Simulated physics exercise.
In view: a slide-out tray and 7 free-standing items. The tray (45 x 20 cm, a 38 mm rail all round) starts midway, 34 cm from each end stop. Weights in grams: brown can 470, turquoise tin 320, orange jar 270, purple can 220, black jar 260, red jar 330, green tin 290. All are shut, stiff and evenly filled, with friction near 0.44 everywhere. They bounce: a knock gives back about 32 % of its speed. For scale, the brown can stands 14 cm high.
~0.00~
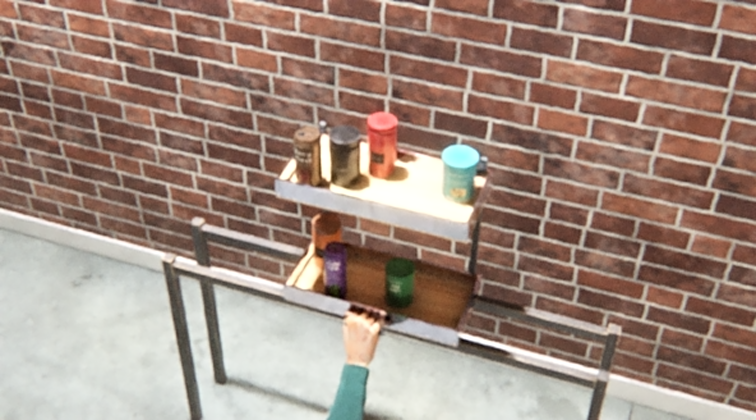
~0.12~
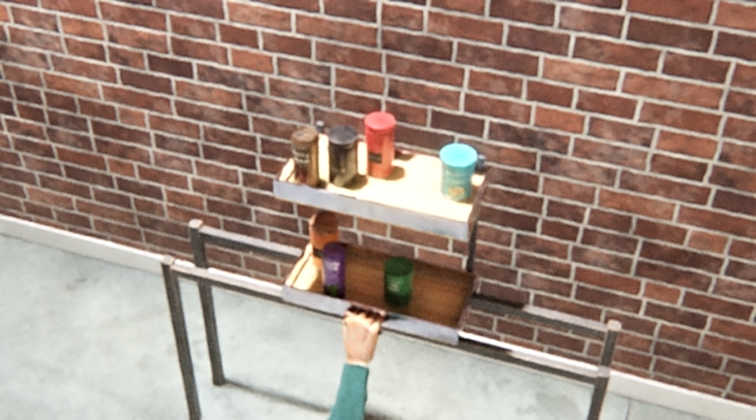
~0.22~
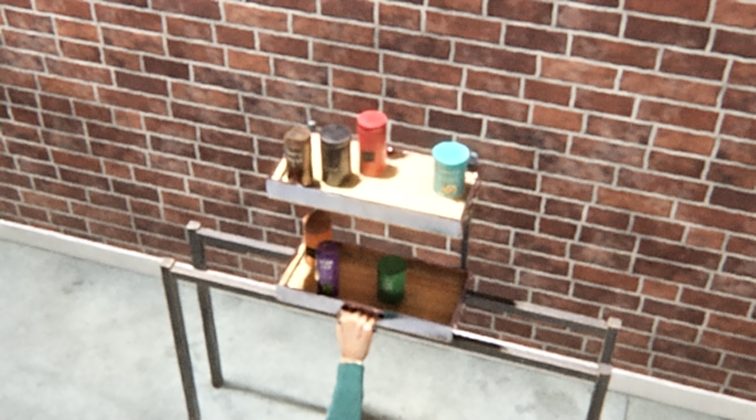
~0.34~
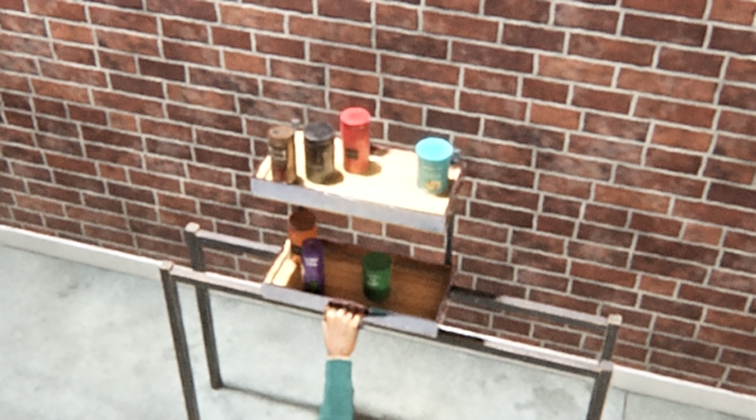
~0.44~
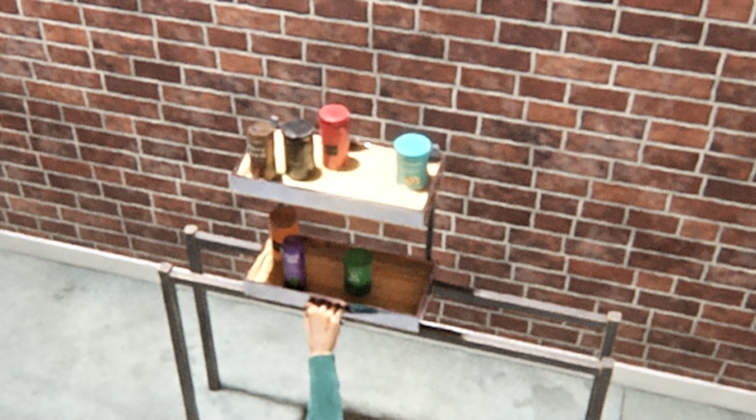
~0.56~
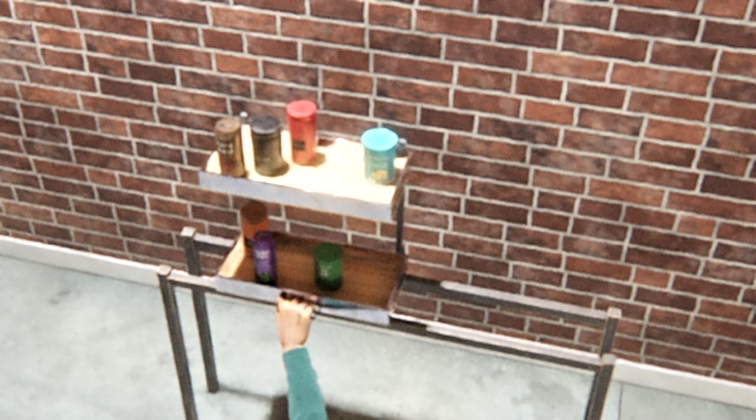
In this clip, a hand in a teal sleeve grips the lower edge of a two-level tray holding seven colourful containers and, after barely moving at first, slides it steadily left along metal rails before a brick wall.
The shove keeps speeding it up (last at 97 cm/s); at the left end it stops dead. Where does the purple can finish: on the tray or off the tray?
The purple can leaves the tray.
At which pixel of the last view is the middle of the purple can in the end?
At about (110, 386).
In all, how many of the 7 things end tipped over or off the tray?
In all, 1.
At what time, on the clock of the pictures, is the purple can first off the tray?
Near 1.0 s.
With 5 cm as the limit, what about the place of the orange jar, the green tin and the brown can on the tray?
The orange jar keeps its place; the green tin gets shifted; the brown can stays put.
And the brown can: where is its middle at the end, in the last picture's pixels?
At about (166, 140).
After 0.86 s, tray moved 34 cm left; purple can 27° off upright near (182, 244); orange jar 19° off upright; green tin moved 8 cm.
After 1.16 s, tray moved 34 cm left; purple can now off the tray; green tin moved 10 cm; turquoise tin moved 10 cm.
In the end (1.7 s), off the tray, purple can; not toppled but over 5 cm from the start, turquoise tin, black jar, red jar and green tin; the other 2 under 5 cm from the start. In the last view, purple can near (110, 386).
